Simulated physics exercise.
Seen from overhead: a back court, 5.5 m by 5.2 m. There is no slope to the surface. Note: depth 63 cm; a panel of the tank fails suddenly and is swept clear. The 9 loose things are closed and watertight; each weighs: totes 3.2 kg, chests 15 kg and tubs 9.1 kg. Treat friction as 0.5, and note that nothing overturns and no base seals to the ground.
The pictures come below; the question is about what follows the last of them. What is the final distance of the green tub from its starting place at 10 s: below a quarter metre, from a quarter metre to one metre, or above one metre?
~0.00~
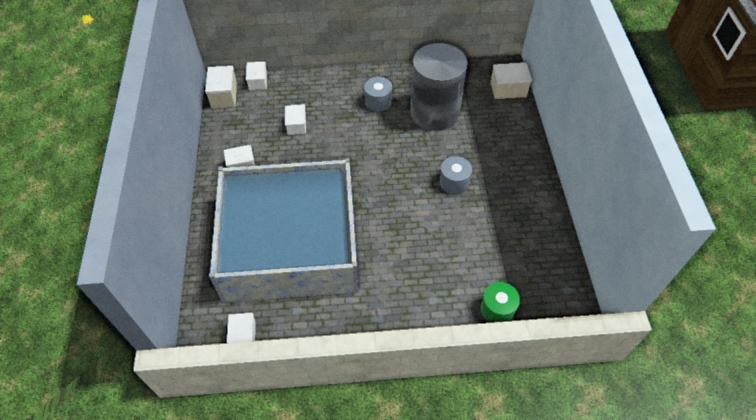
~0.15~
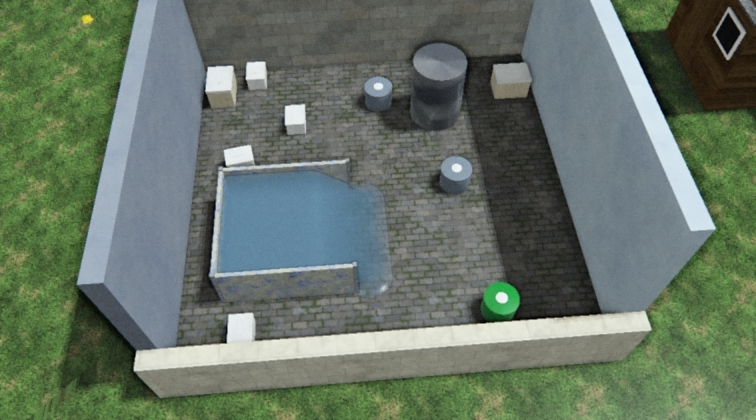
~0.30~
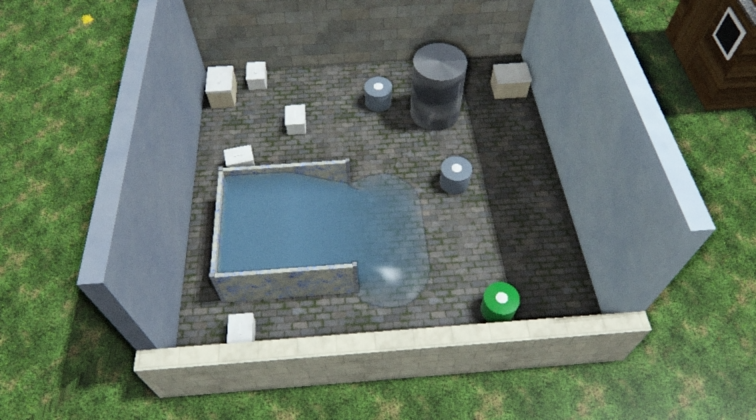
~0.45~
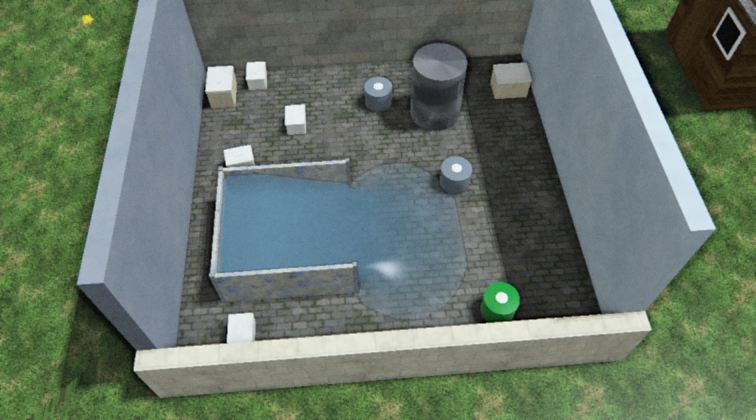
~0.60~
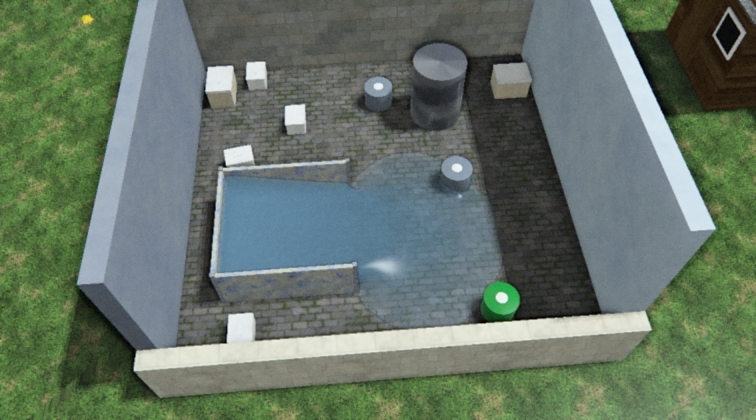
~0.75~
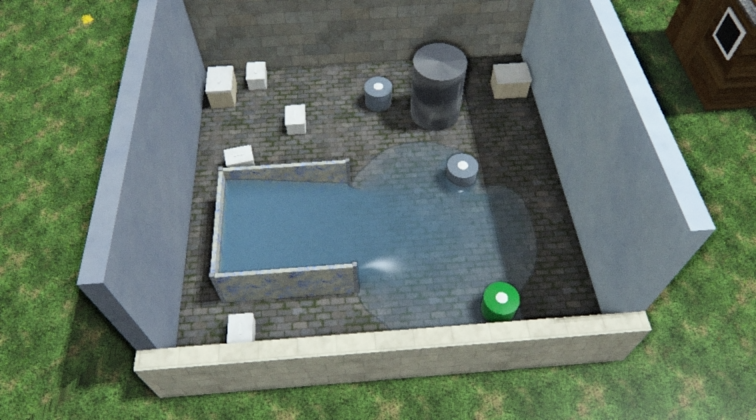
Expect it to be pushed a modest way.
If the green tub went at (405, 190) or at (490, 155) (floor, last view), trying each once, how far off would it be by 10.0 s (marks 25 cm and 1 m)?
In that order: It goes a long way; it goes a long way.
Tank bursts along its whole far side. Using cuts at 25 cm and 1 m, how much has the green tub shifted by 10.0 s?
From there, the green tub gets swept far.
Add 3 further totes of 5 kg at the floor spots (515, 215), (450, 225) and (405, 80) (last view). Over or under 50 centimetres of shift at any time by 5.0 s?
First beyond, then beyond, then beyond.
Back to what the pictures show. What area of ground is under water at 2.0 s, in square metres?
I'd estimate close to 15 m2.
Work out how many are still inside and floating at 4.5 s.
It comes to 2.
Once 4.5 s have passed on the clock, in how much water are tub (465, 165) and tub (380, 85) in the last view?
Depth approx. 10 cm / 4 cm.
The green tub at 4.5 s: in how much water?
Depth approx. 10 cm.
After 2.0 s the green tub is near (600, 293), 1.1 m from its start, afloat; 2 afloat.
After 4.5 s the green tub is near (505, 304), 0.1 m from its start, afloat; 2 afloat.
After 7.0 s the green tub is near (454, 288), 0.6 m from its start, afloat; 9 afloat.
After 10.0 s the green tub is near (452, 283), 0.7 m from its start, aground; 8 afloat.
